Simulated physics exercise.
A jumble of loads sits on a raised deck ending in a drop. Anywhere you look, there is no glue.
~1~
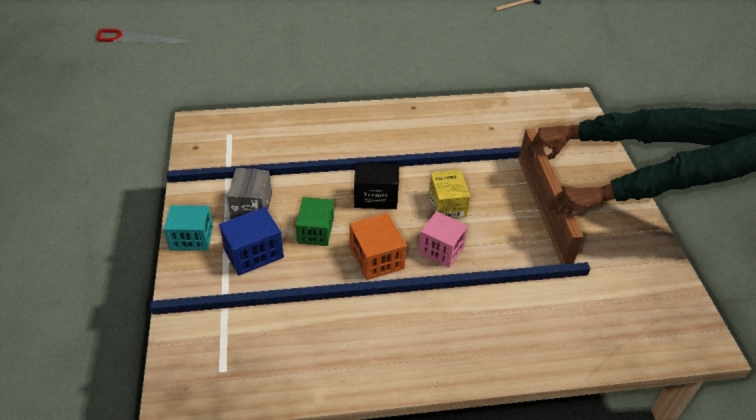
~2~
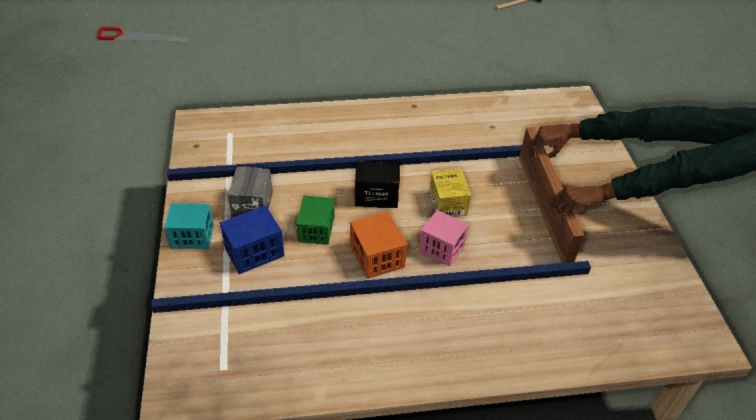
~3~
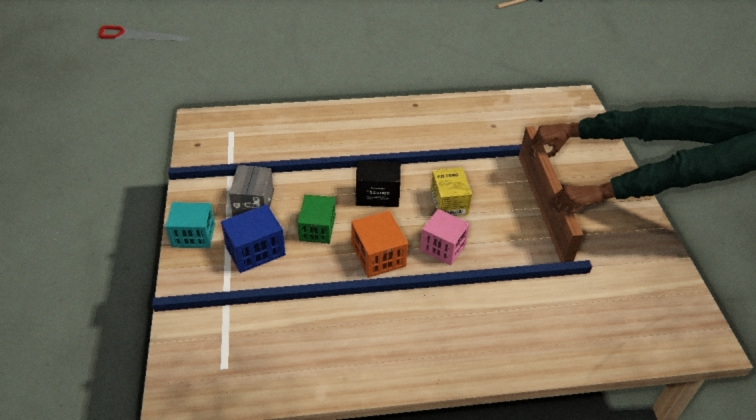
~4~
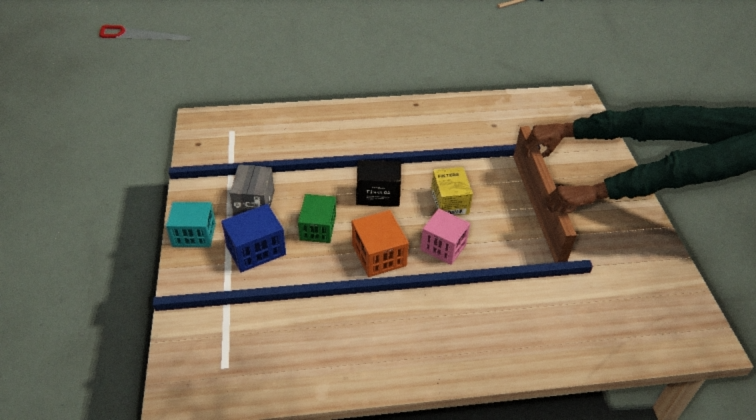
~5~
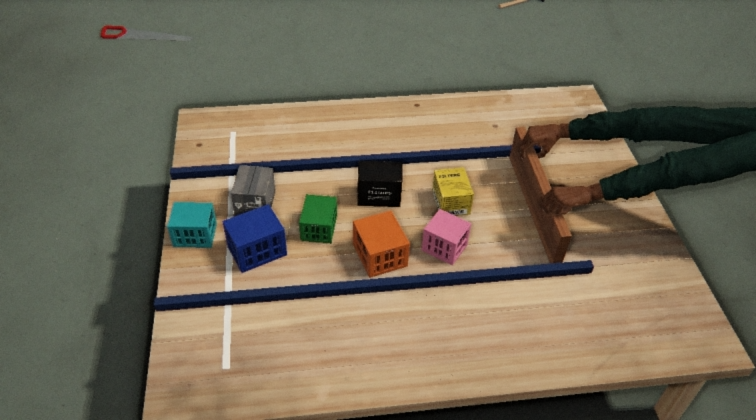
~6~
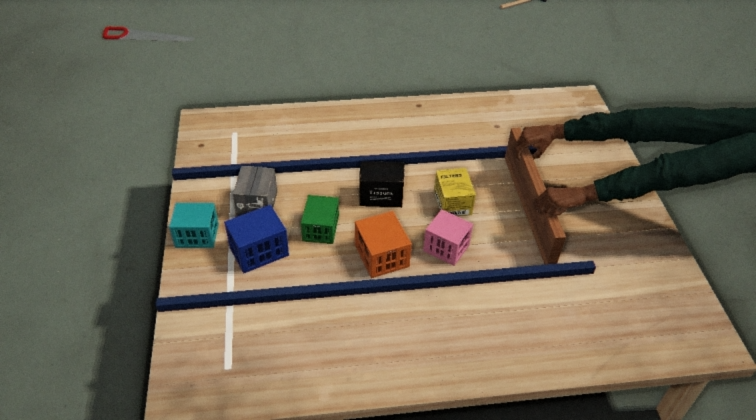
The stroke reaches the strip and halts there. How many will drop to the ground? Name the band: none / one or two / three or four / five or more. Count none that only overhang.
The ones going over the edge come to either three or four, I'd say.
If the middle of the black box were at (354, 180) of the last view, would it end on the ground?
In this case the black box does not drop.
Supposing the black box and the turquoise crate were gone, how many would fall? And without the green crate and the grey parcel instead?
The number is 1 for the first case and 2 for the second.
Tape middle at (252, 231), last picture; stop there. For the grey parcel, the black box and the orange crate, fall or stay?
Outcome - grey parcel: It is not there; black box: It stays up there; orange crate: It stays up there.
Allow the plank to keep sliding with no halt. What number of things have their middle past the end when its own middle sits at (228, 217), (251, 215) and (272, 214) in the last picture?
Place by place: 3, 3 and 1.
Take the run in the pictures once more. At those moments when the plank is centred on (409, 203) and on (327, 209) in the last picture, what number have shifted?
By then 4, and later 8.
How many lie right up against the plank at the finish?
2 of them.
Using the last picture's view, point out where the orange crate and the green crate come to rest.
Orange crate at about (168, 272), green crate at about (183, 236).
Soon after, none off yet; turquoise crate at rest near (195, 225); grey parcel at rest near (256, 192); blue crate at rest near (257, 239).
After that, none off yet; turquoise crate tilting a little near (156, 222); grey parcel displaced about its own width near (194, 196); blue crate displaced about its own width near (189, 240).
In the end, the number that fall off is three or four; gone, blue crate, grey parcel and turquoise crate.
